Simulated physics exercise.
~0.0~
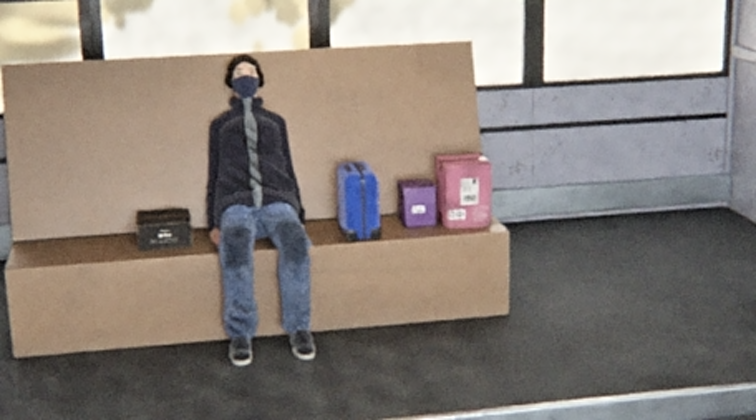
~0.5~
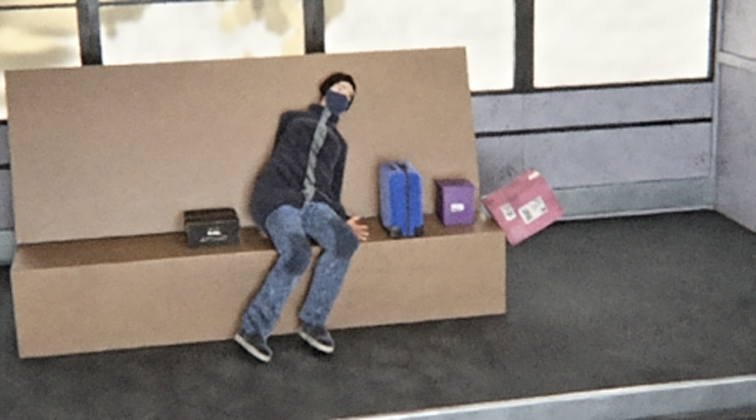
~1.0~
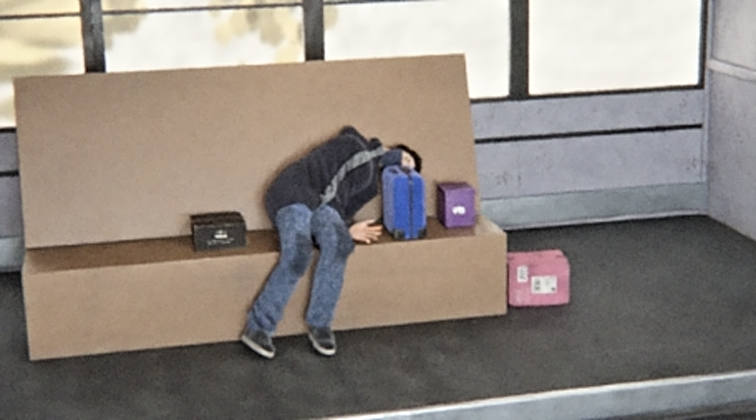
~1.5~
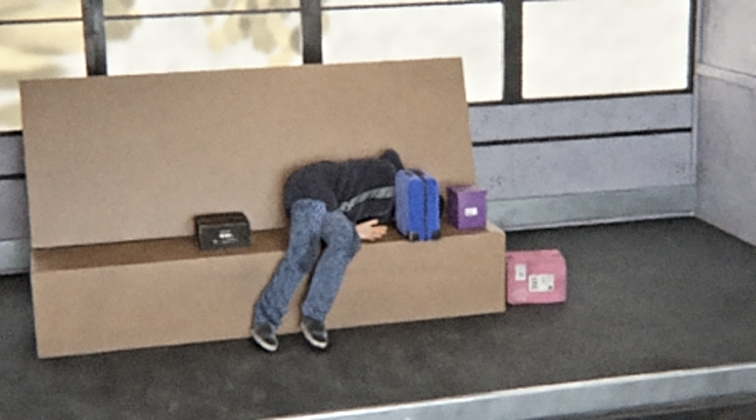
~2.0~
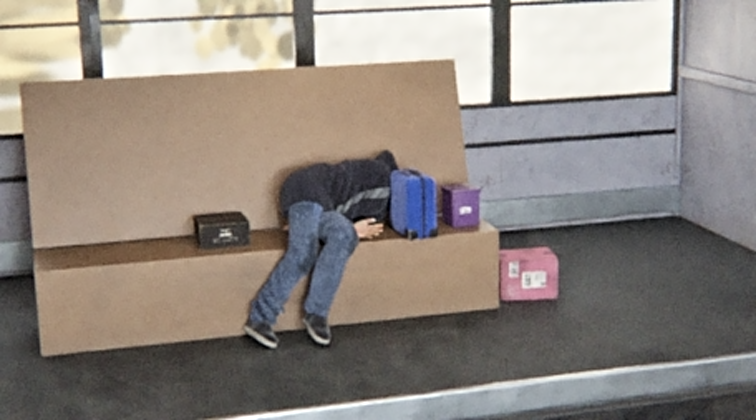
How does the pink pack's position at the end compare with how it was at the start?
At the start the pink pack stands upright on the bench. By the end it is lying on its side on the floor, just past the right end of the bench.
